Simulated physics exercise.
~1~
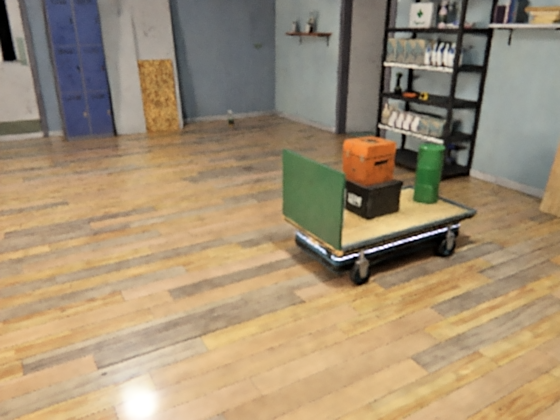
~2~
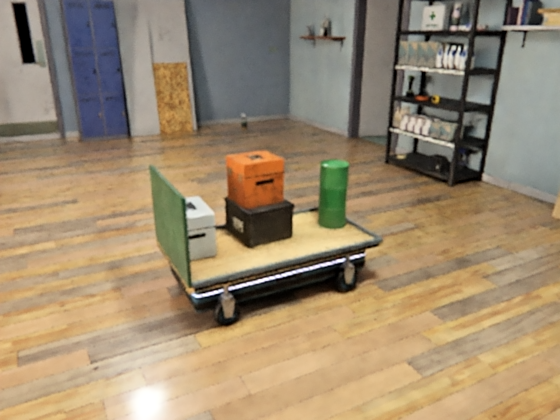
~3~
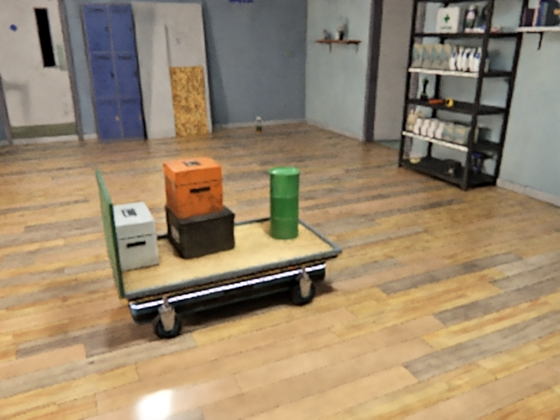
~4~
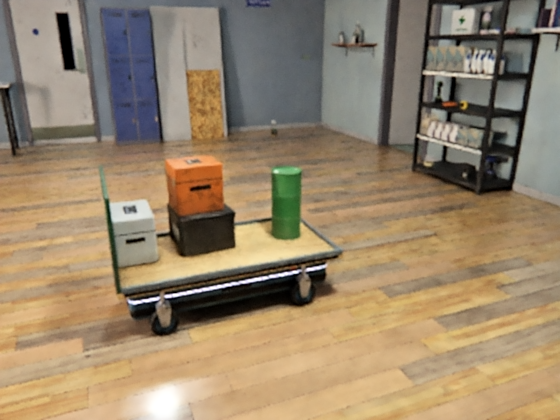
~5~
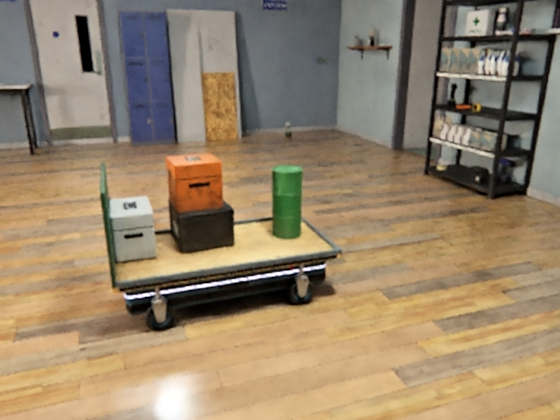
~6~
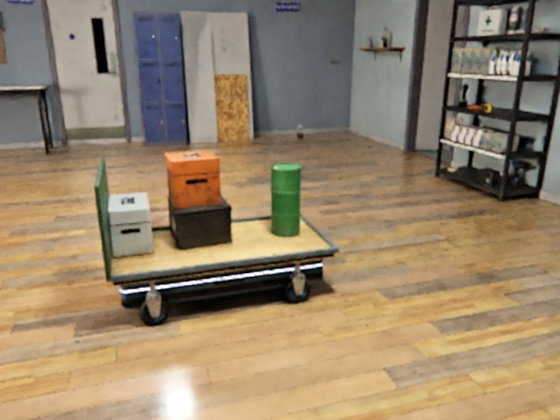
A flat cart with a green board at its left end stands on a wooden floor in a workshop-like room, seen from slightly above. On its deck are an orange toolbox stacked on a black tote, a green canister to the right, and a white toolbox close behind the board. Blue lockers and a shelf of bottles stand by the grey-blue walls. The cart rolls left across the floor, then comes to a stop. The view drifts slightly, and the load ends still in place, with the canister upright.
